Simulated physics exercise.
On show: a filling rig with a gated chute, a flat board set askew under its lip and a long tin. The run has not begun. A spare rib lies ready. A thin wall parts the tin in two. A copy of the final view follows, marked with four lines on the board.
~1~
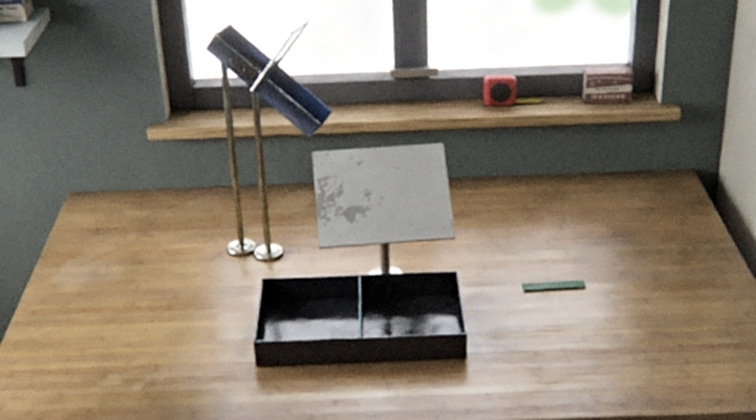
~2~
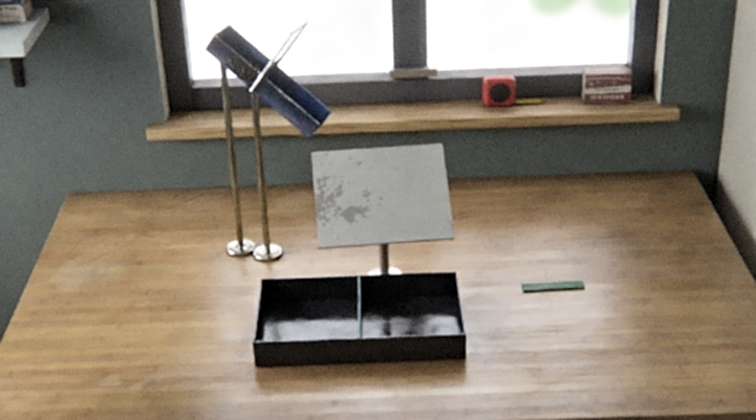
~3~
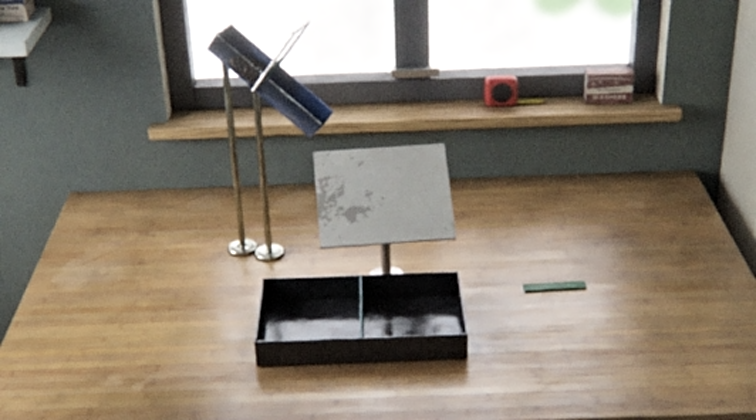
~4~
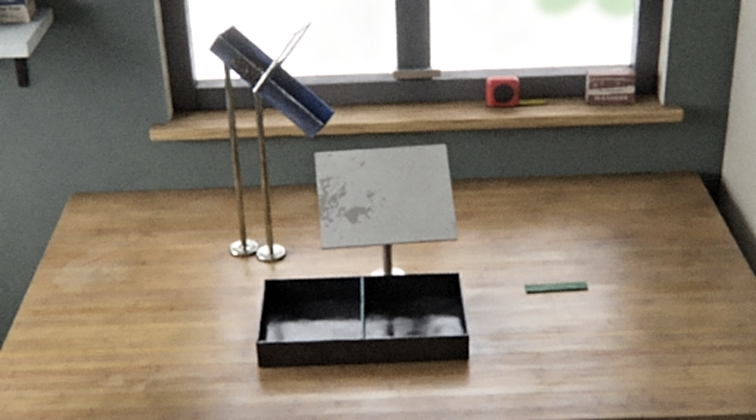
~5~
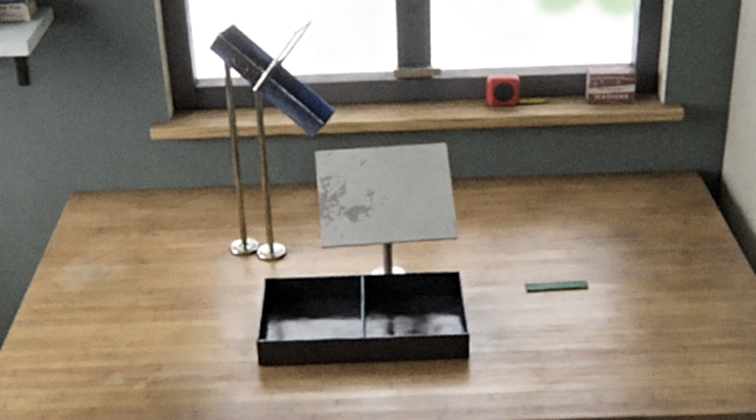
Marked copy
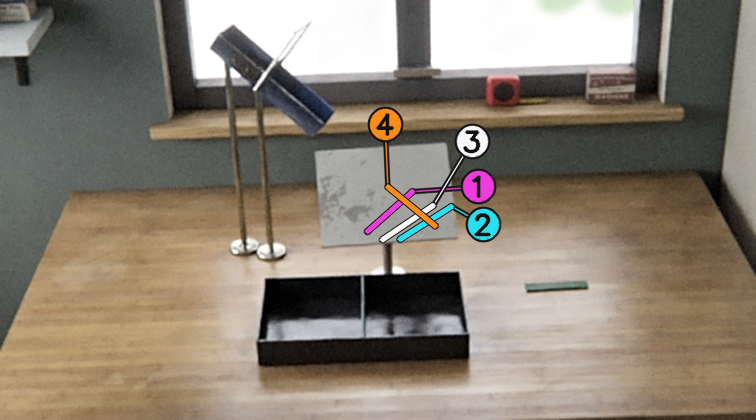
On a wooden table by a window, a raised chute, tilted board and divided tin stay still.
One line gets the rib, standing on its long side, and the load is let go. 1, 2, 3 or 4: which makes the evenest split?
3 works best here.
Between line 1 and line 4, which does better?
The answer is 1.
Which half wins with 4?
The right half.
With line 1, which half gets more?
More lands on the left.
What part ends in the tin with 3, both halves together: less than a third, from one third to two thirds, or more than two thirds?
Line 3 gives more than two thirds.
On the marked copy, line 1 from (412, 191) to (367, 231); line 2 from (451, 206) to (399, 239); line 3 from (433, 205) to (382, 239); line 4 from (387, 186) to (435, 226).
With 1, of what is caught, the larger part in the left half, about a tenth in the right.
With 2, of what is caught, about a tenth in the left half, almost all in the right.
With 3, of what is caught, roughly half in the left half, roughly half in the right.
With 4, of what is caught, not one piece in the left half, every piece in the right.
